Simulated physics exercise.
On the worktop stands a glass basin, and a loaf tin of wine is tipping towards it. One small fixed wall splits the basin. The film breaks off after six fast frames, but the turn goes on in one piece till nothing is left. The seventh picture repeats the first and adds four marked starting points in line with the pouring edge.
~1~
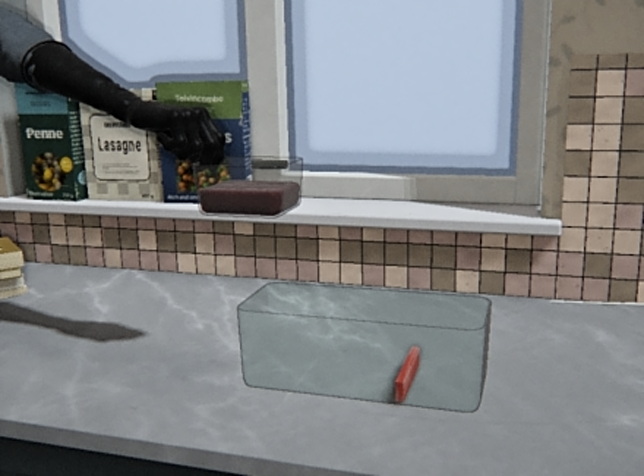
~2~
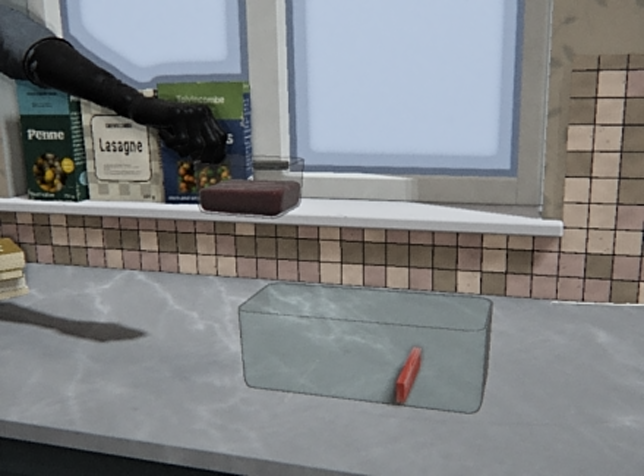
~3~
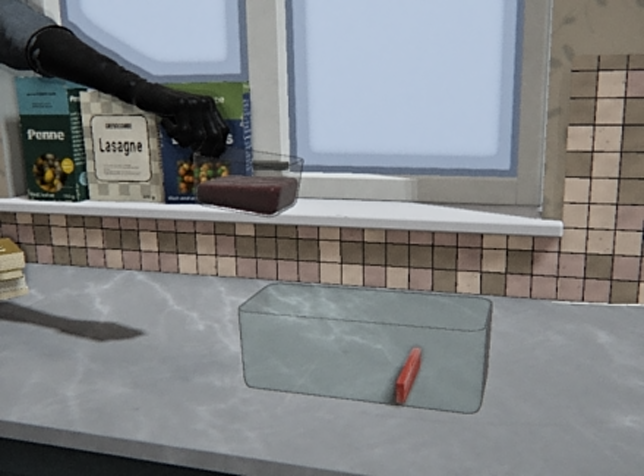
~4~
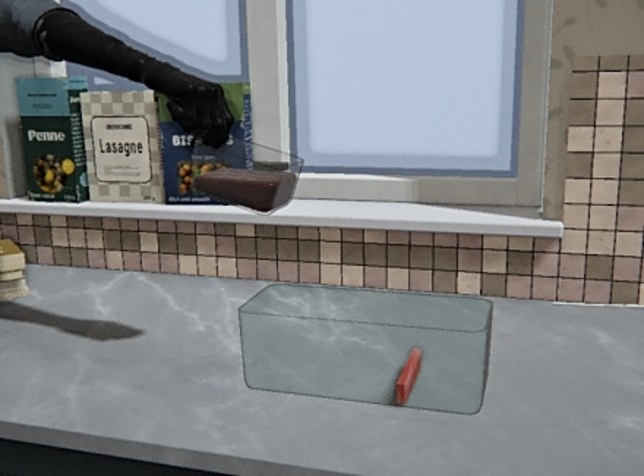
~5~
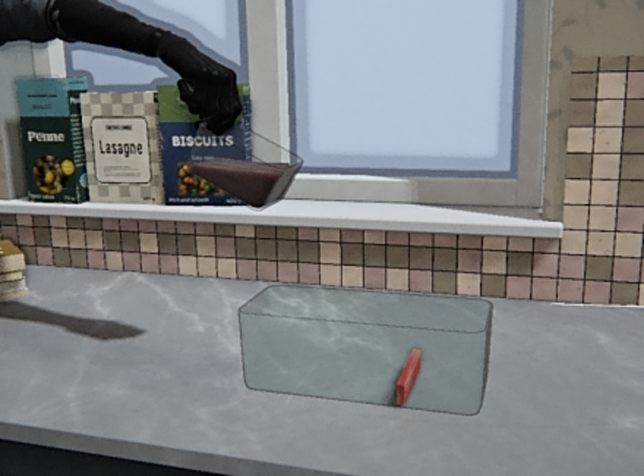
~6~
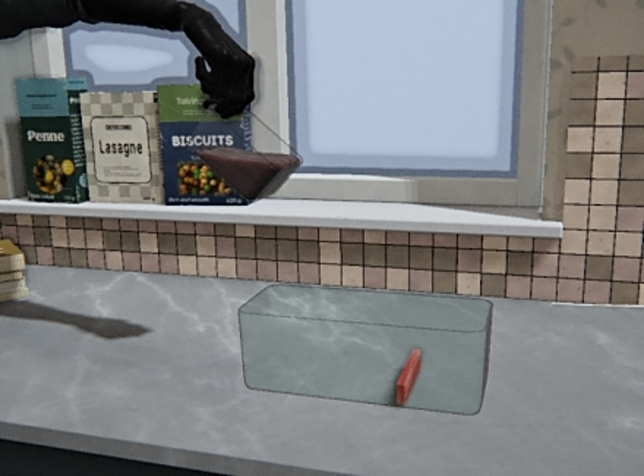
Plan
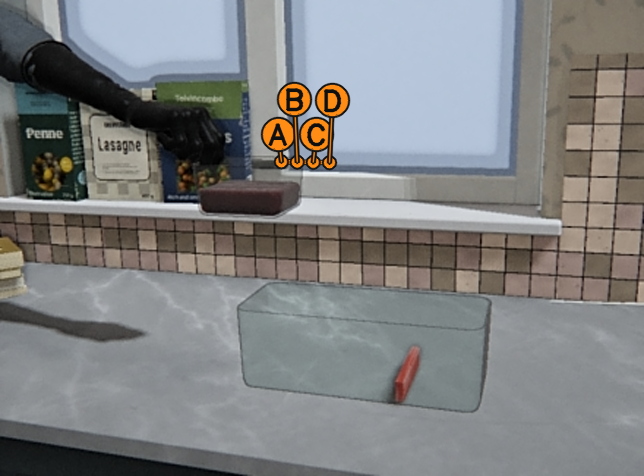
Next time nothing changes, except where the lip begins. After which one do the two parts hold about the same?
Dot D does it best.
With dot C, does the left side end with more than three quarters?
Yes, it does.
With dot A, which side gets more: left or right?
The left side.
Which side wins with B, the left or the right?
The left side.
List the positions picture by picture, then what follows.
The first picture shows upright, lip at (292, 162); basin from (244, 383) to (480, 411); top of the wall at (408, 363); nothing has left yet.
The second picture shows upright, lip at (293, 162); nothing has left yet.
The third picture shows tipped about 7°, lip at (293, 163); nothing has left yet.
The fourth picture shows tipped about 16°, lip at (293, 163); nothing has left yet.
The fifth picture shows tipped about 27°, lip at (293, 164); nothing has left yet.
The sixth picture shows tipped about 40°, lip at (293, 164); nothing has left yet.
In orange, A at (281, 161); B at (297, 162); C at (313, 162); D at (329, 162).
For dot A, about 79 % ends left of the wall and 18 % right of it; 4 % is lost outside.
For dot B, about 82 % ends left of the wall and 15 % right of it; 3 % is lost outside.
For dot C, about 85 % ends left of the wall and 12 % right of it; 3 % is lost outside.
For dot D, about 50 % ends left of the wall and 48 % right of it.
